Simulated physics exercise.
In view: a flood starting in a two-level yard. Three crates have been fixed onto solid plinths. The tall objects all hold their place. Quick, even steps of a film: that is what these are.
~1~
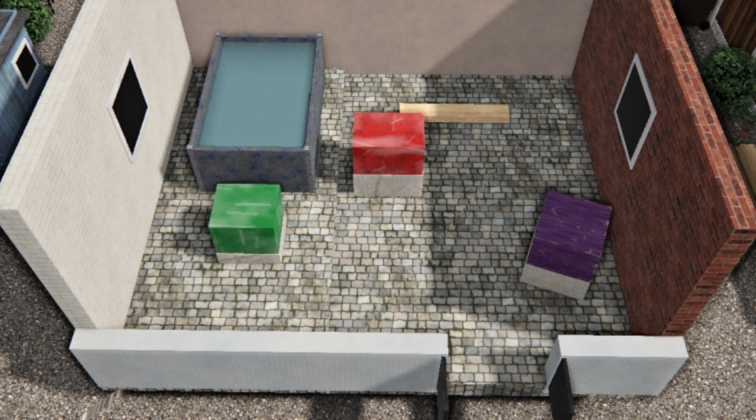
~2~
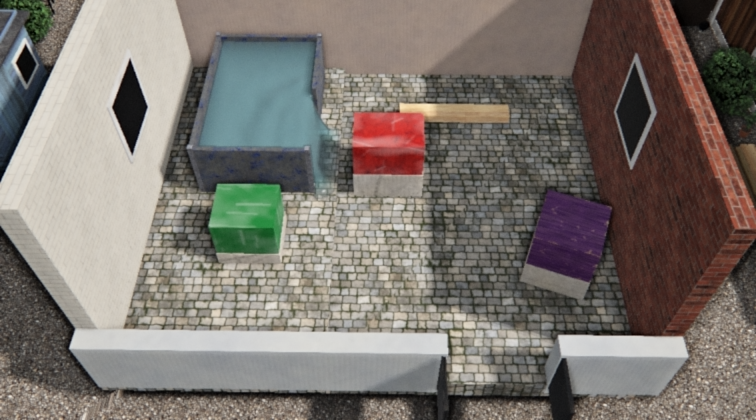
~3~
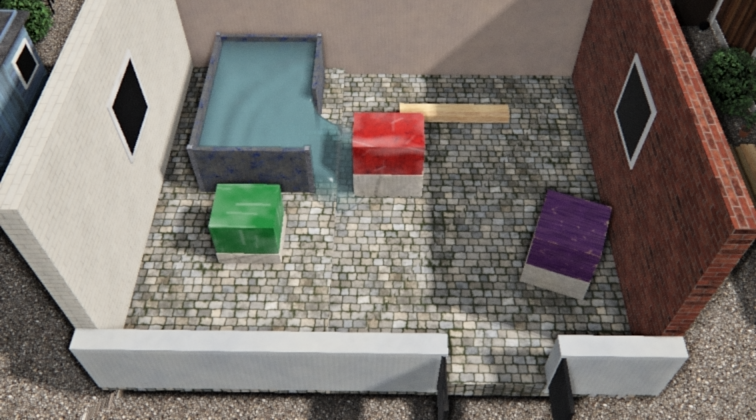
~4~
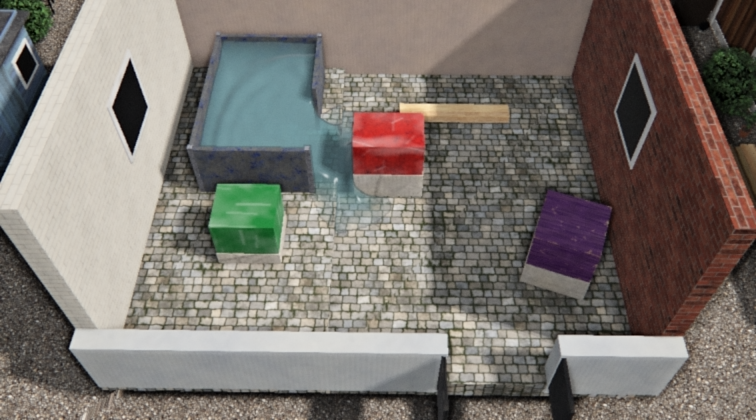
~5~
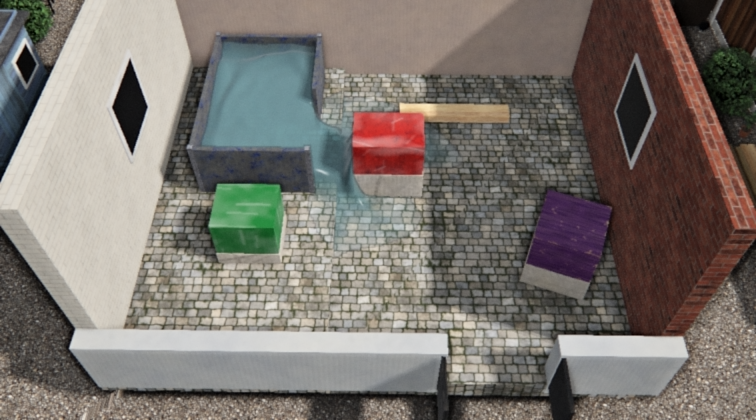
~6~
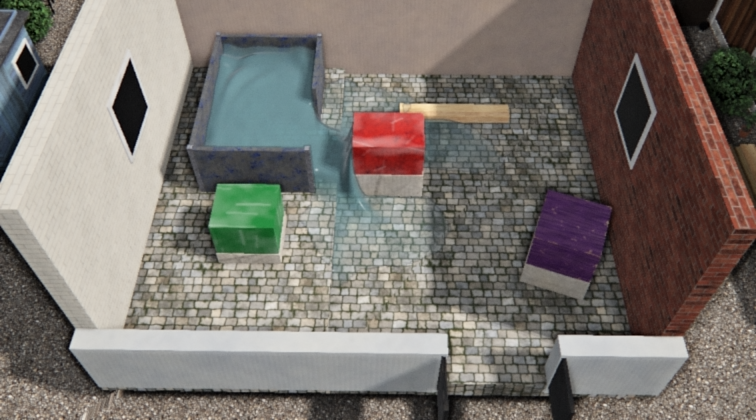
At first, a tank of still water stands at the back left of a walled, paved yard with green, red and purple blocks. Then water pours from the tank's right side toward the red block, and it spreads forward and rightward across the paving around that block, while the blocks stay put.
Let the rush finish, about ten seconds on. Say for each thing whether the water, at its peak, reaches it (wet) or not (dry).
Red crate: Wet; purple crate: Dry; green crate: Dry.
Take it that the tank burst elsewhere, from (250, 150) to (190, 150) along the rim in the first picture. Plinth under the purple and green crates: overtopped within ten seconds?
Log: Purple crate stays clear; green crate is doused.
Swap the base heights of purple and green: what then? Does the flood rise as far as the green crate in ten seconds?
Looks like the green crate comes through fine.
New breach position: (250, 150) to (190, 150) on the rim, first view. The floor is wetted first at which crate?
That would be the green crate.
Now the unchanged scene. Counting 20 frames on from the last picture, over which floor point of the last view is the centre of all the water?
I'd put it at around (393, 177).
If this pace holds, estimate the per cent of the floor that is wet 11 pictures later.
Near 65 in a hundred.
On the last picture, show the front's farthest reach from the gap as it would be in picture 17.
Estimated pixel: (626, 366).
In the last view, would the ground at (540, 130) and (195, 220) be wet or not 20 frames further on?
Wet, dry.
A moment on, water covers 50 % of the floor; the red crate water round its plinth, the purple crate water round its plinth, the green crate water round its plinth.
Next, water covers 65 % of the floor; the red crate water round its plinth, the purple crate water round its plinth, the green crate water round its plinth.
Then, water covers 70 % of the floor; the red crate water round its plinth, the purple crate water round its plinth, the green crate water round its plinth.
Later, water covers 75 % of the floor; the red crate water round its plinth, the purple crate water round its plinth, the green crate water round its plinth.
In the end, water covers 80 % of the floor; the red crate was topped, the purple crate stayed above the water, the green crate stayed above the water.
